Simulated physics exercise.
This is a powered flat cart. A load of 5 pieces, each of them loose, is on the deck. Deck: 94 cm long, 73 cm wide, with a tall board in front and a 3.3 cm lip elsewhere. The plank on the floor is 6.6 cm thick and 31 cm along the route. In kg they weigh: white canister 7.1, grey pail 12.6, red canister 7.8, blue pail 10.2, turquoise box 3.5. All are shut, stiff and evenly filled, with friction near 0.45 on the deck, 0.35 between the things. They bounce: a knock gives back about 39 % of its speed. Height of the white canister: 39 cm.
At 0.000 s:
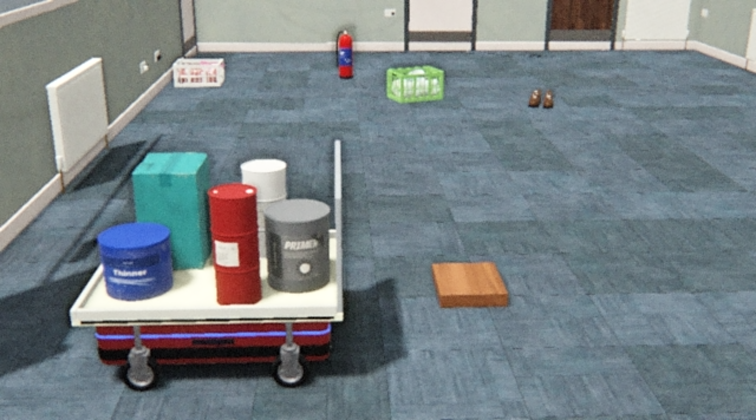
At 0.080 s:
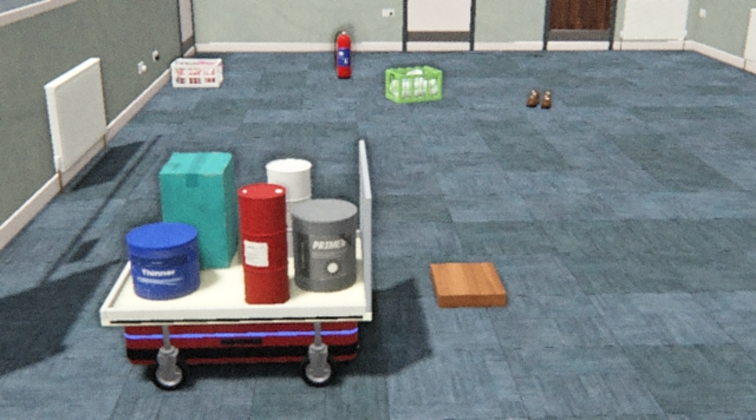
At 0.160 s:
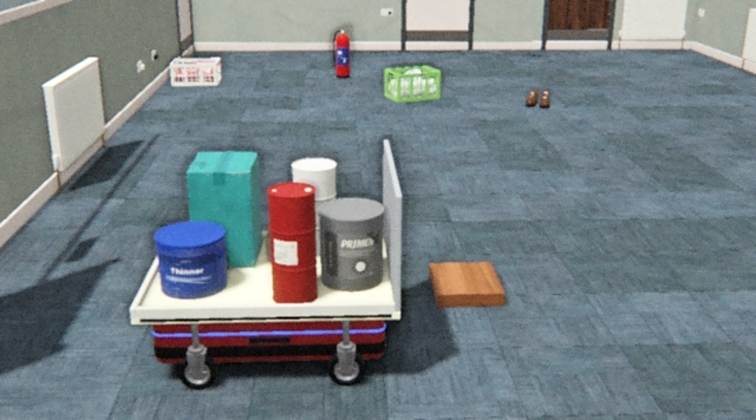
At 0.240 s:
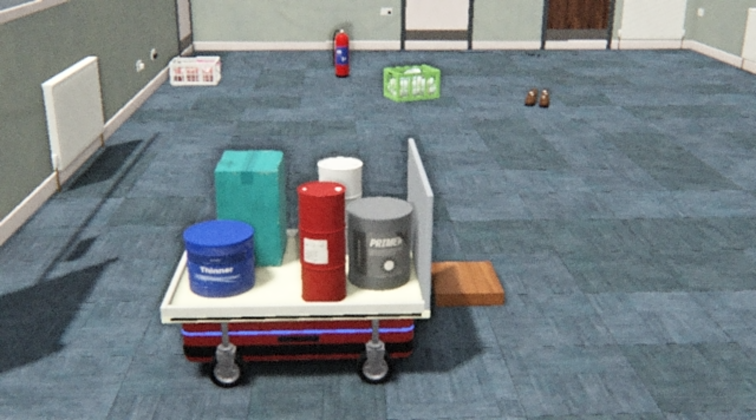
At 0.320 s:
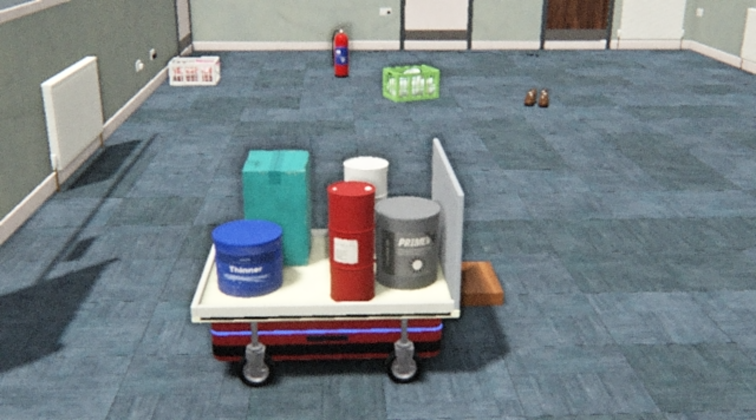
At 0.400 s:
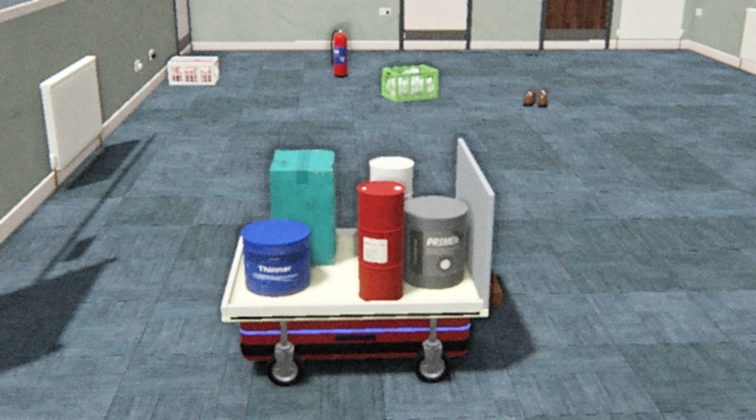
A white-decked flat cart with a tall board at its right end stands in a blue-carpeted room, seen from slightly above by a still camera. It carries a blue pail, turquoise box, red canister, white canister and grey pail, with a wooden plank, green crate and fire extinguisher beyond. The cart rolls steadily right, its load riding along upright, and gradually hides the plank.
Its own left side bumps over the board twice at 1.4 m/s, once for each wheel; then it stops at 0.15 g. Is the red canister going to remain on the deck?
The red canister gets thrown off.
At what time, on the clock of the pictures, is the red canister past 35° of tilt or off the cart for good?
At about 1.1 s.
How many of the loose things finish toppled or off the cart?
3 of them.
Around 0.70 s, 98 cm covered; red canister at 14° to upright near (480, 239); white canister at 28° to upright; grey pail at 14° to upright.
Around 1.00 s, 140 cm covered; red canister at 32° to upright near (582, 241); white canister at 66° to upright; turquoise box at 18° to upright.
Around 1.30 s, 182 cm covered; red canister now off the cart; white canister on its side; turquoise box at 38° to upright.
Around 1.70 s, 224 cm covered; white canister on its side; turquoise box at 34° to upright; grey pail shifted 2 cm.
Finally (2.7 s), off the cart, red canister; on their side or leaning hard on the deck, white canister and turquoise box; the other 2 still in place (within 10 cm).
